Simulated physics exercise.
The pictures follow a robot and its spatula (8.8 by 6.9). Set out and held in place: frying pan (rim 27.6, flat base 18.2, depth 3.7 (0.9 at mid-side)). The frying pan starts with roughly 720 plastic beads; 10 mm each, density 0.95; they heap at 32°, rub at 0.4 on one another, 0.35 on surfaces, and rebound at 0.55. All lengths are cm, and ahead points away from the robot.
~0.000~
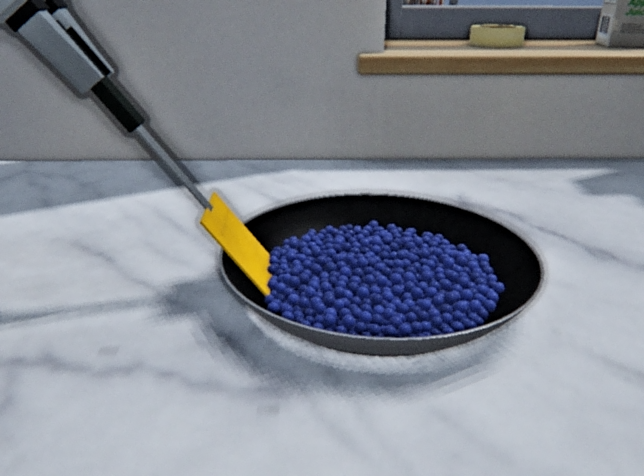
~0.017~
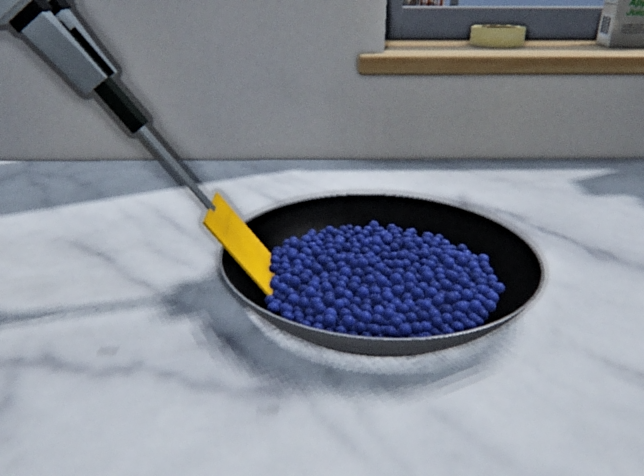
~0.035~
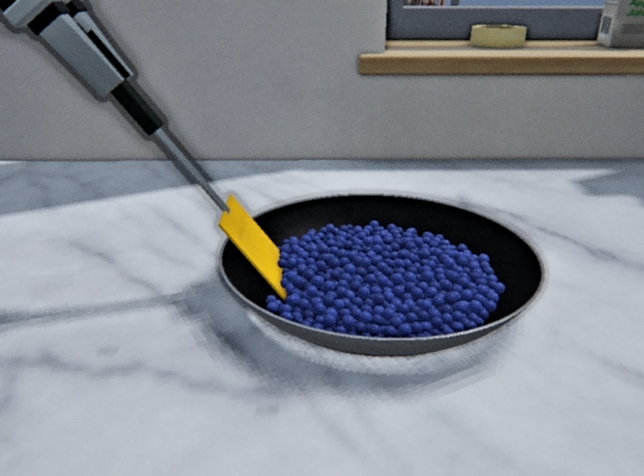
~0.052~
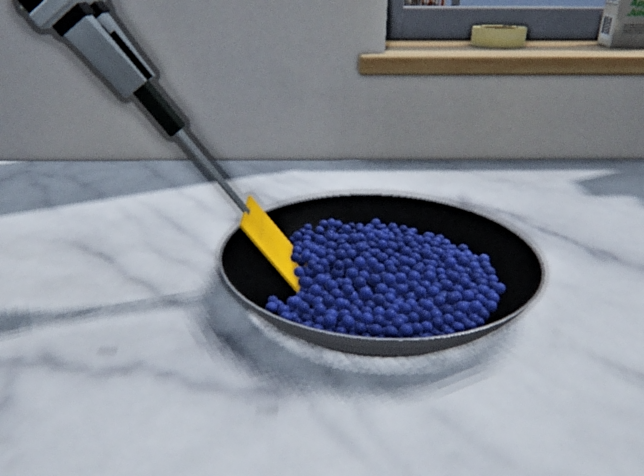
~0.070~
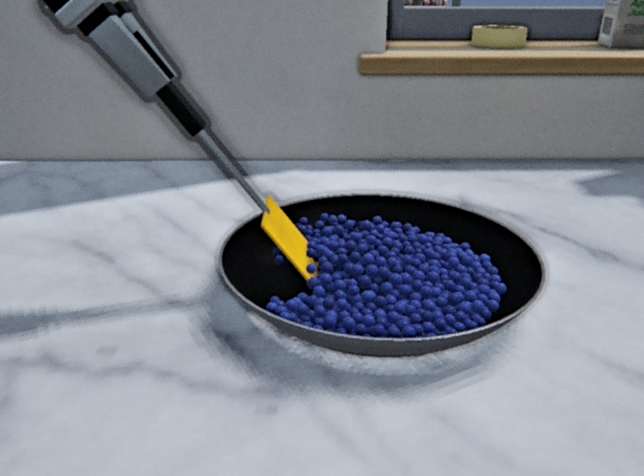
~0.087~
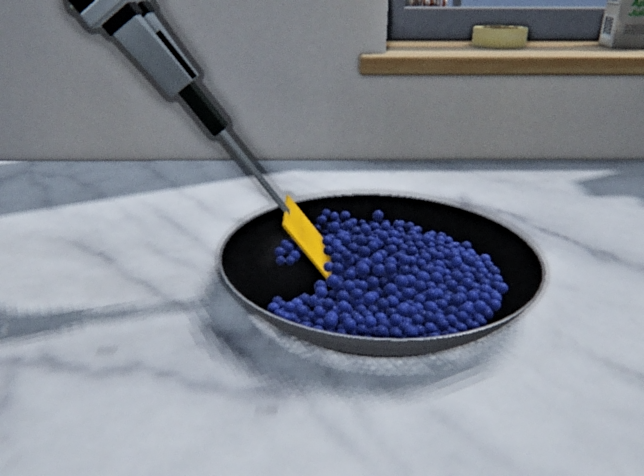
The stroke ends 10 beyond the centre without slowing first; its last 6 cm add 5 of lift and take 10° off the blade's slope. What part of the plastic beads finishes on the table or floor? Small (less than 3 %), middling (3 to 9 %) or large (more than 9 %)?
A large share, more than 9 %, ends on the table or floor.
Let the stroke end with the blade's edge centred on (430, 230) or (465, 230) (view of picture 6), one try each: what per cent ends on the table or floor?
About 10 and 10 per cent.
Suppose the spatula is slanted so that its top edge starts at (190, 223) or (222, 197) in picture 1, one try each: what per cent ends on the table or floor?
Some 15 and 15 per cent.
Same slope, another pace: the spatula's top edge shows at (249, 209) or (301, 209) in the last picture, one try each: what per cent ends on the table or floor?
Some 5 and 20 per cent.
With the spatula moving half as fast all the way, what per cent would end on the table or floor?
It would be near 5 per cent.
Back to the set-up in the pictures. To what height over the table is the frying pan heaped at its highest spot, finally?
Some 4.0 cm.
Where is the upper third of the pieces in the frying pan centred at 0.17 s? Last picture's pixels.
At about (445, 254).
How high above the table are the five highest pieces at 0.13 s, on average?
About 6 cm.
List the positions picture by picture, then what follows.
In the first picture, spatula top edge at (207, 206), sloping 54°; upper third of the load around (375, 268), from x 270 to 500, top at y 225; 725 in the frying pan.
In the second picture, spatula top edge at (210, 207), sloping 54°; upper third of the load around (374, 268), from x 270 to 500, top at y 225.
In the third picture, spatula top edge at (225, 209), sloping 54°; upper third of the load around (364, 267), from x 270 to 500, top at y 225.
In the fourth picture, spatula top edge at (245, 210), sloping 54°; upper third of the load around (365, 264), from x 270 to 500, top at y 225.
In the fifth picture, spatula top edge at (265, 209), sloping 54°; upper third of the load around (370, 261), from x 270 to 500, top at y 220.
In the sixth picture, spatula top edge at (285, 209), sloping 54°; upper third of the load around (373, 259), from x 275 to 500, top at y 215; 725 in the frying pan.
After 0.13 s, sloping 54°, highest piece 6 above the table; 725 in the frying pan.
After 0.17 s, sloping 51°, highest piece 7 above the table; 725 in the frying pan.
After 0.40 s, sloping 44°, highest piece 5 above the table; 613 in the frying pan, 110 on the table or floor, 2 on the blade or in flight.
After 1.45 s, sloping 44°, highest piece 4 above the table; 613 in the frying pan, 112 on the table or floor.
At rest, 613 in the frying pan, 112 on the table or floor. That is 15 % on the table or floor.
